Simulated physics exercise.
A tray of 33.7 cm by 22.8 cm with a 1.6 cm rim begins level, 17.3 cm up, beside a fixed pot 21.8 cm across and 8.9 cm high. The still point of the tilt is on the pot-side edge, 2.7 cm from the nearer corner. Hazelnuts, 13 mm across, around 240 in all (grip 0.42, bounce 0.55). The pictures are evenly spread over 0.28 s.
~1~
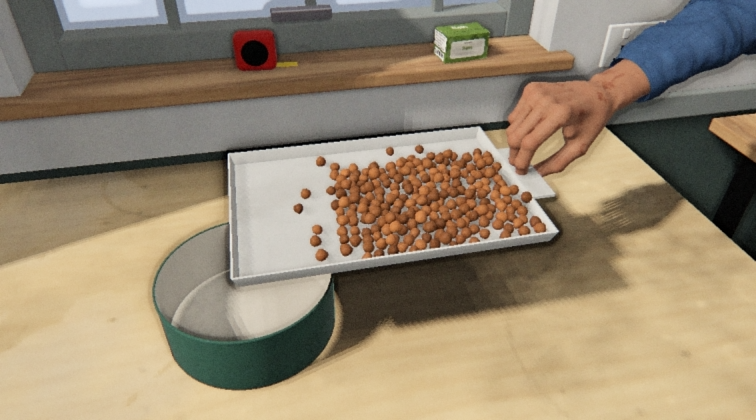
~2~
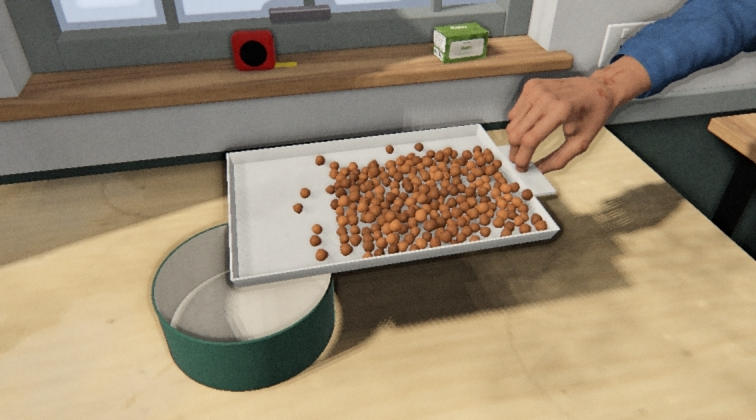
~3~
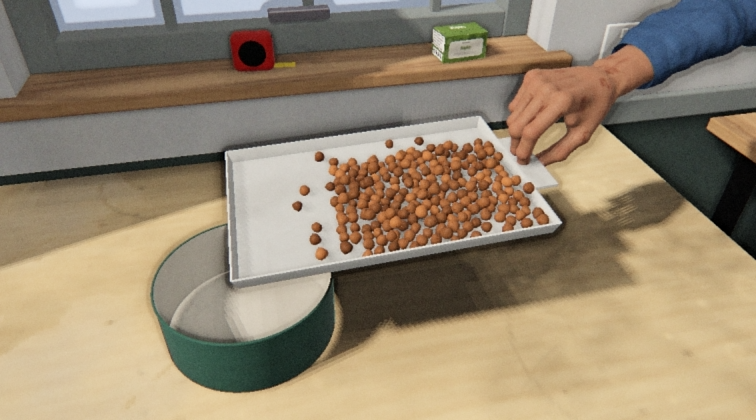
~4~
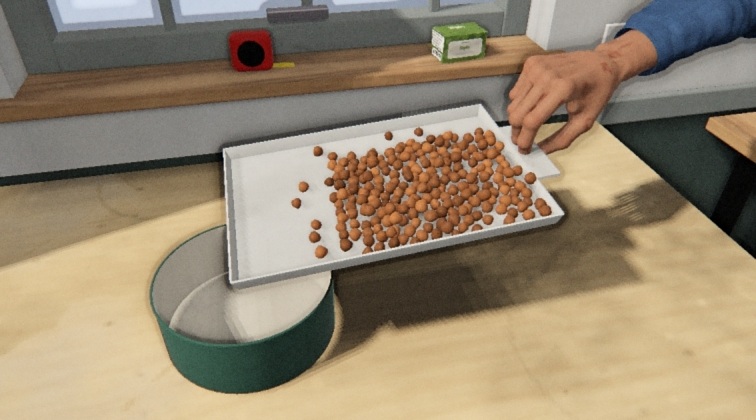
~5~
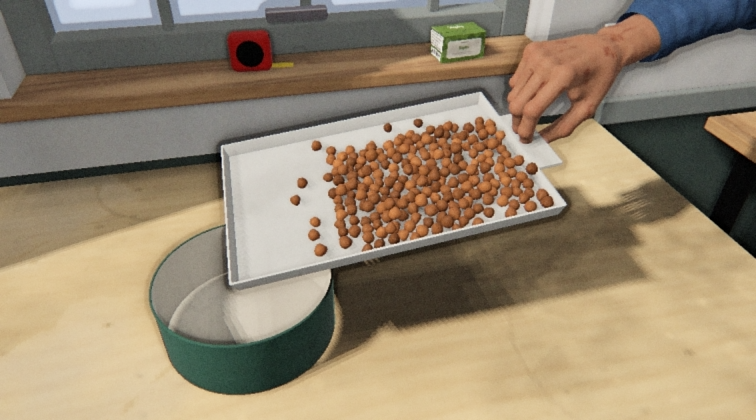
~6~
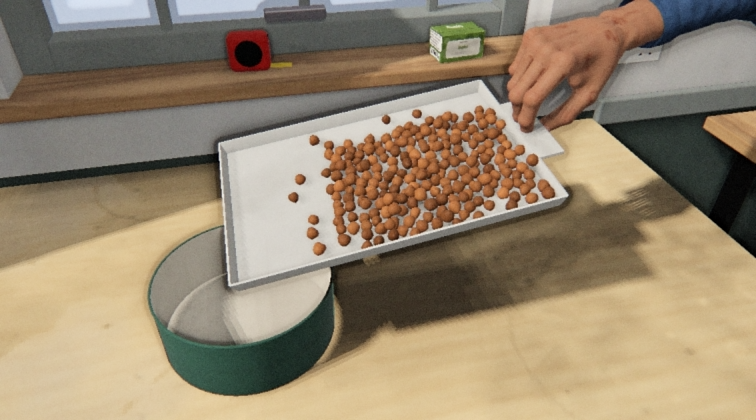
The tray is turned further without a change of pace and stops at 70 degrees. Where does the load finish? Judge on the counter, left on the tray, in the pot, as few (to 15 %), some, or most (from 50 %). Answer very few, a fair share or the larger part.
Counter the larger part, tray very few, pot a fair share.
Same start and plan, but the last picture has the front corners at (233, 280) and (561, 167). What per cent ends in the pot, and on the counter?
Pot 45, counter 40.
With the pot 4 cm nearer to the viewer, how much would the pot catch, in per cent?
Then about 55 per cent.
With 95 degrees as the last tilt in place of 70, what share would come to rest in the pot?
Then about 20 per cent.
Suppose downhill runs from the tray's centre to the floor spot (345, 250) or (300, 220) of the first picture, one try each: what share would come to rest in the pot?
Some 0 and 60 per cent.
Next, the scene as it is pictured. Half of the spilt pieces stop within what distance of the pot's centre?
Roughly 22 cm.
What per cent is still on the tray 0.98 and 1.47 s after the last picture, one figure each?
In turn: 80, 15.
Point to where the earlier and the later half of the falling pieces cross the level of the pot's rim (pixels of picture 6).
First near (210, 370), later near (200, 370).
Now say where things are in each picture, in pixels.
The first picture shows tray tilt 0 degrees, front corners at (237, 275) and (552, 229); middle of the pieces at (427, 202); pot at (245, 273).
The second picture shows tray tilt 1 degrees, front corners at (236, 276) and (553, 227); middle of the pieces at (427, 200).
The third picture shows tray tilt 2 degrees, front corners at (236, 277) and (555, 221); middle of the pieces at (427, 196).
The fourth picture shows tray tilt 5 degrees, front corners at (236, 278) and (557, 212), lowest corner left front; middle of the pieces at (428, 189).
The fifth picture shows tray tilt 8 degrees, front corners at (235, 279) and (560, 203), lowest corner left front; middle of the pieces at (428, 182).
The sixth picture shows tray tilt 10 degrees, front corners at (234, 281) and (561, 193), lowest corner left front; middle of the pieces at (427, 175); pot at (243, 276).
Then, 0.60 s after the last picture, tilt 39 degrees; the tray holds 100 %, the pot 0 %.
Then, 0.98 s after the last picture, tilt 57 degrees; the tray holds 80 %, the pot 5 %.
Then, 1.47 s after the last picture, tilt 70 degrees; the tray holds 15 %, the pot 15 %.
In the end, counter 75 %, tray 5 %, pot 20 %.
